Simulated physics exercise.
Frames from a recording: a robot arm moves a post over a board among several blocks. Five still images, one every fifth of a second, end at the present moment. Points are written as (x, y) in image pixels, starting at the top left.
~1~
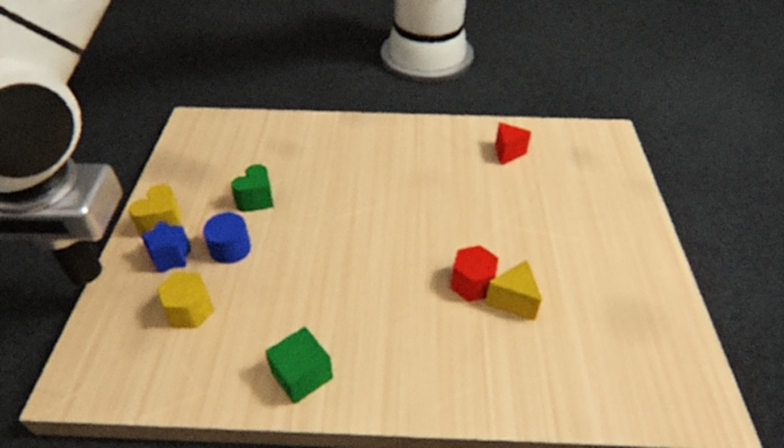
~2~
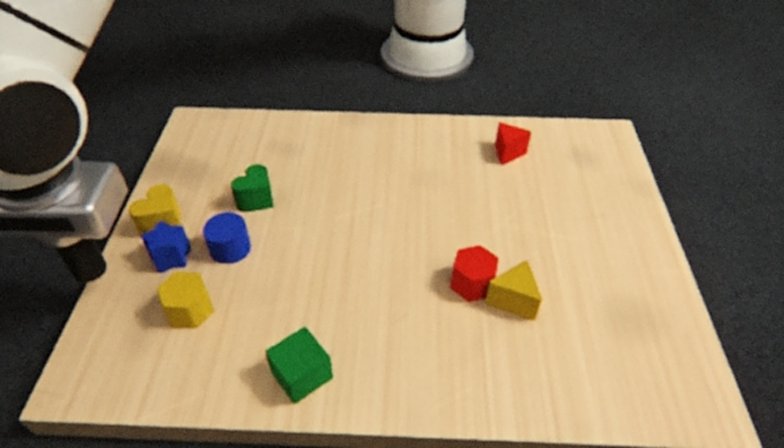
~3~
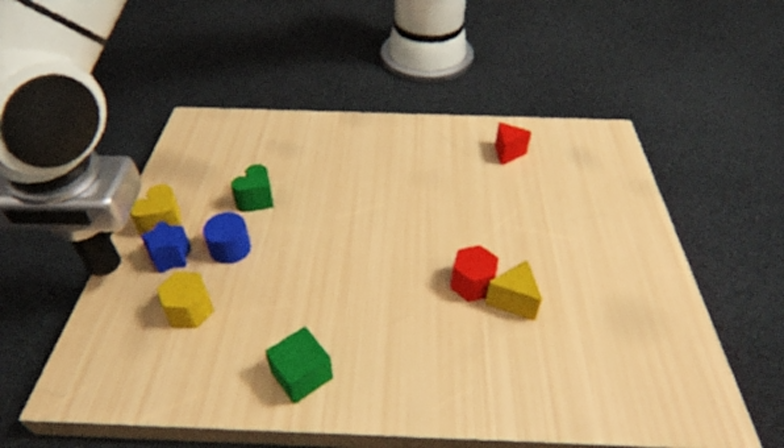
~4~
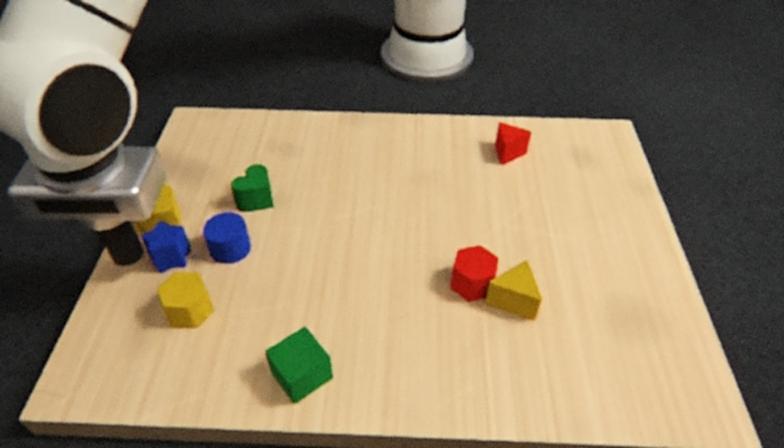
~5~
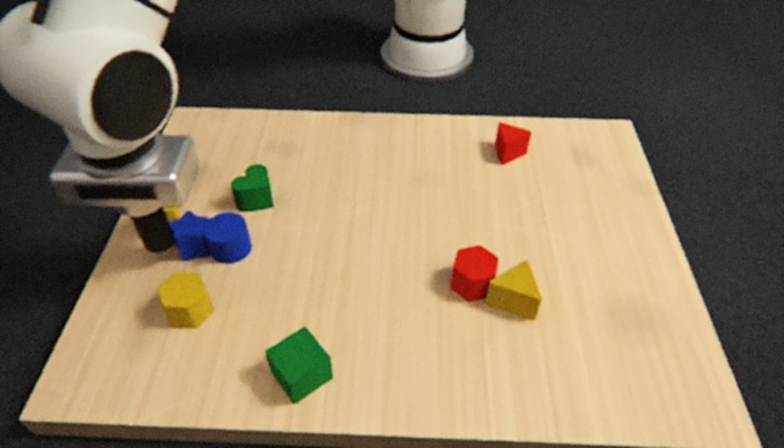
A robot arm moves right over the board and pushes the blue star rightward.
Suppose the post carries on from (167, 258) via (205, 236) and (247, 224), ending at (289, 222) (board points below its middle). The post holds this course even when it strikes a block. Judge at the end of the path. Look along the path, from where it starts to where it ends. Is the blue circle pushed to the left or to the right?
Gets pushed right.
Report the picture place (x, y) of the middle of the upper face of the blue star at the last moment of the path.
Its top middle: (310, 189).
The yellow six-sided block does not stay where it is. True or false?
It is false.
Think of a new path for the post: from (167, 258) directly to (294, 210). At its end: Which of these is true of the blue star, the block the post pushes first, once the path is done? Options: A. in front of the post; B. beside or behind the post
The correct letter is A.
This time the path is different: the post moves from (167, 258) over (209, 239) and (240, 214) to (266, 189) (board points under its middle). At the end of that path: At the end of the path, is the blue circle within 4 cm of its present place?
No.
On the path given first. One third of the way, post at (201, 219); blue star at (230, 205), turned 20° clockwise; blue circle at (259, 220).
Two thirds of the way, post at (245, 207); blue star at (272, 193); blue circle at (286, 219); green heart-shaped block at (260, 171).
At the end, post at (286, 206); yellow heart-shaped block in place; yellow six-sided block in place; blue star at (310, 189); blue circle at (296, 223); green heart-shaped block at (260, 171).
